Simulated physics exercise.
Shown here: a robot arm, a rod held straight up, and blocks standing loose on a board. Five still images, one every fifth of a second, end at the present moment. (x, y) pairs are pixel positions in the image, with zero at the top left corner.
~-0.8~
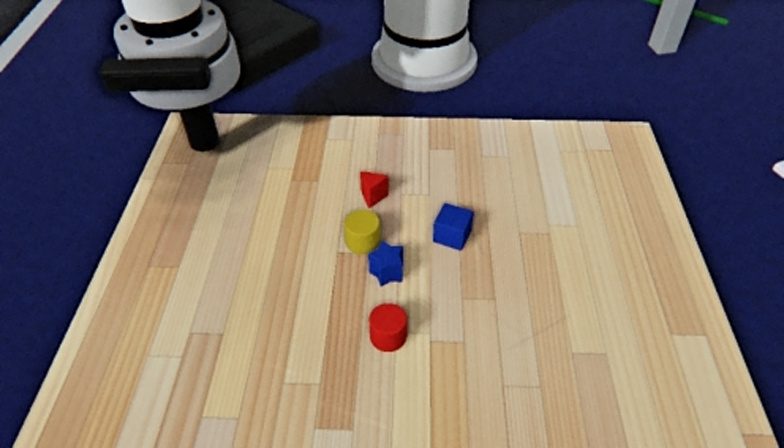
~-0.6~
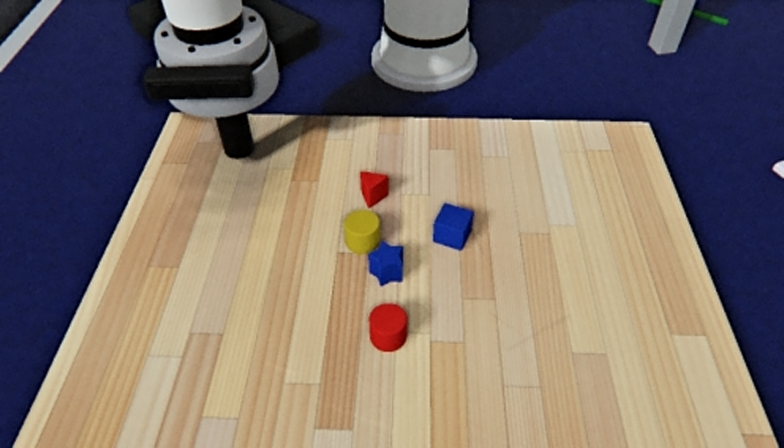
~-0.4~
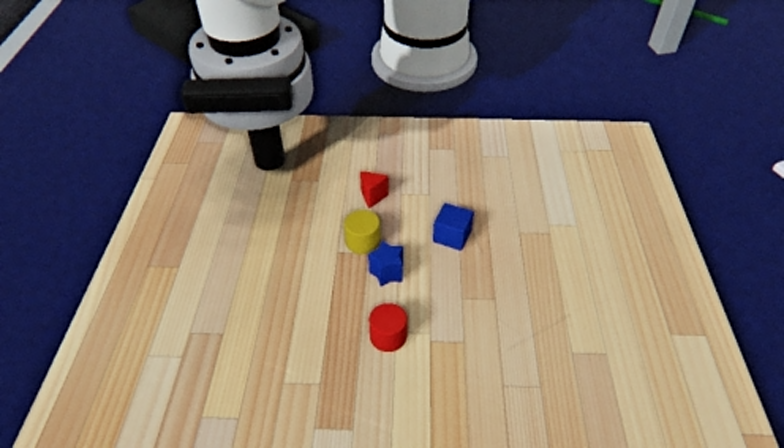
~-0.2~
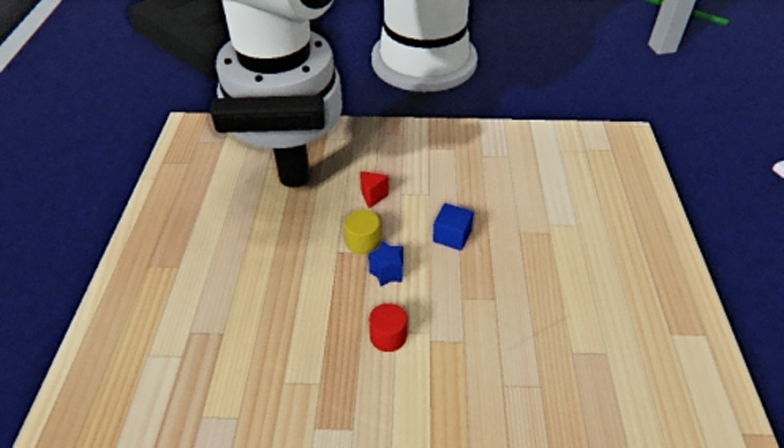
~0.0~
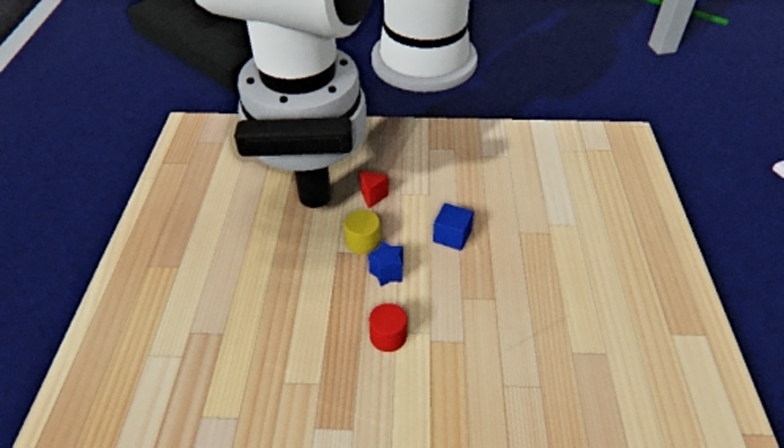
A robot arm holding a black rod upright moved right and slightly toward the viewer across the wooden board, drawing close to the yellow cylinder and red triangular block, while all five blocks stayed still.
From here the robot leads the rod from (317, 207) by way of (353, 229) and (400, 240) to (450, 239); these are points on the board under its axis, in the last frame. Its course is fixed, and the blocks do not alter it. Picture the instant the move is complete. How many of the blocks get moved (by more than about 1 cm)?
Going by the path, three or more of them shift by more than about 1 cm.
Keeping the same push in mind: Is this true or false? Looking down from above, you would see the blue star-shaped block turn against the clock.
False - the claim does not hold.
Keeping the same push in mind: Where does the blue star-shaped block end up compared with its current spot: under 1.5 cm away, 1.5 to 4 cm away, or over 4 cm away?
It slides somewhere between 1.5 and 4 cm.
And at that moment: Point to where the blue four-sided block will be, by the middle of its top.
Its top face will be centred at roughly (482, 211).
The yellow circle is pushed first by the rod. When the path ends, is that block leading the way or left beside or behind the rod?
Prediction: Slipped aside.
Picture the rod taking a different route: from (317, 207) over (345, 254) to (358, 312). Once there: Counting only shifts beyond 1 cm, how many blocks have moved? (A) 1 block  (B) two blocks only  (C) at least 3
A - 1 block.
What follows on the original path. One third of the way, rod at (353, 219); yellow circle at (374, 230).
Two thirds of the way, rod at (400, 230); yellow circle at (414, 246); blue star-shaped block at (398, 269), turned 75° clockwise.
At the end, rod at (451, 229); yellow circle at (422, 249); red triangular piece in place; blue star-shaped block at (398, 269), turned 80° clockwise; blue four-sided block at (482, 211), turned 35° anticlockwise.
